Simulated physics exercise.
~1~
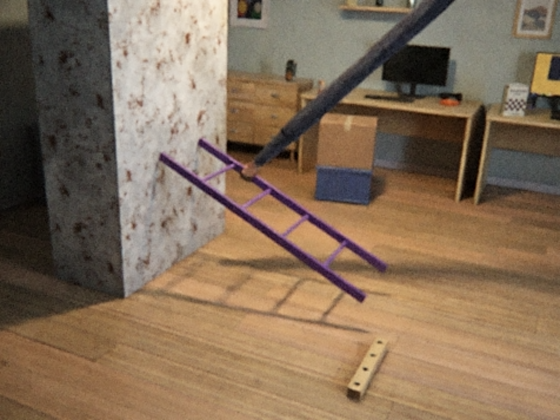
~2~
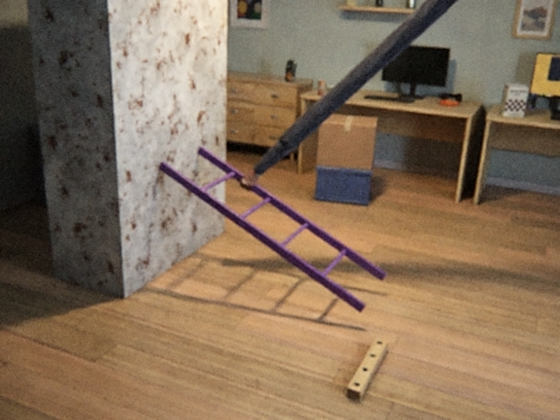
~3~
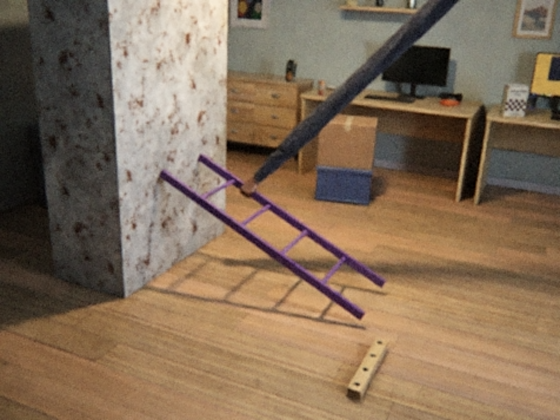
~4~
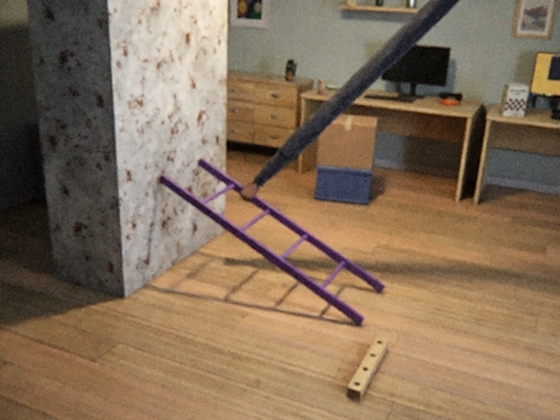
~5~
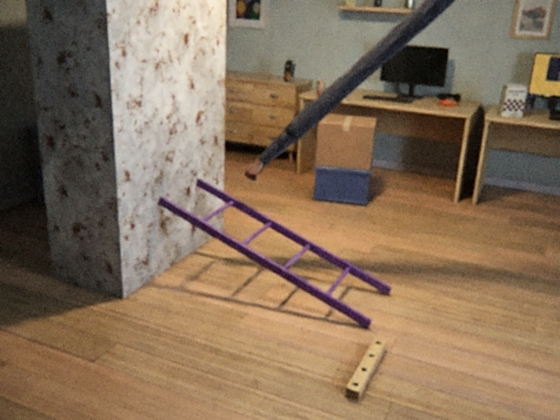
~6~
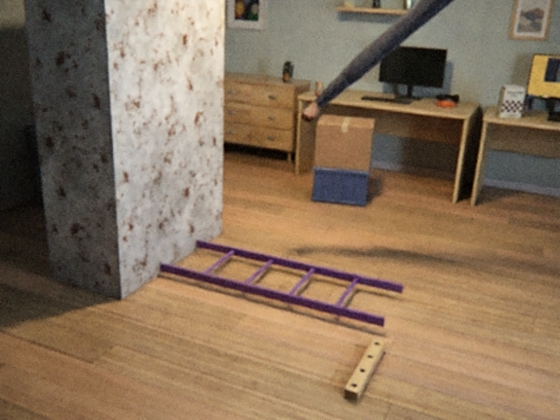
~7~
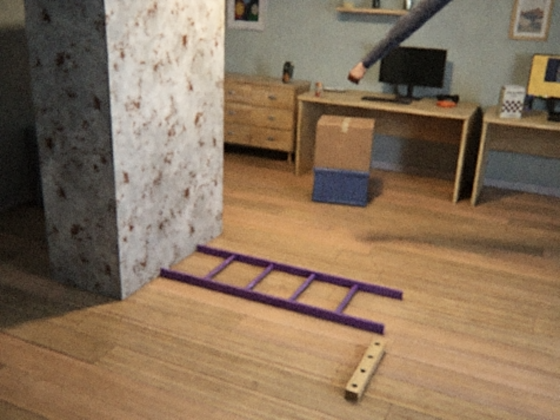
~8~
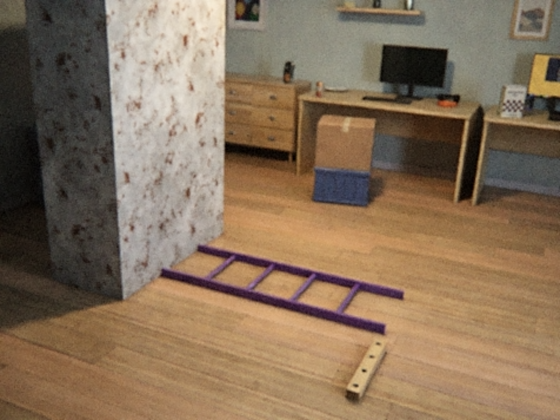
The footage shows a dark arm holding a purple ladder-like rack at a slant against a speckled pillar, lowering it slightly near a wooden batten on the floor. The arm lets go and withdraws, and the rack slips down to lie flat on the wooden floor.
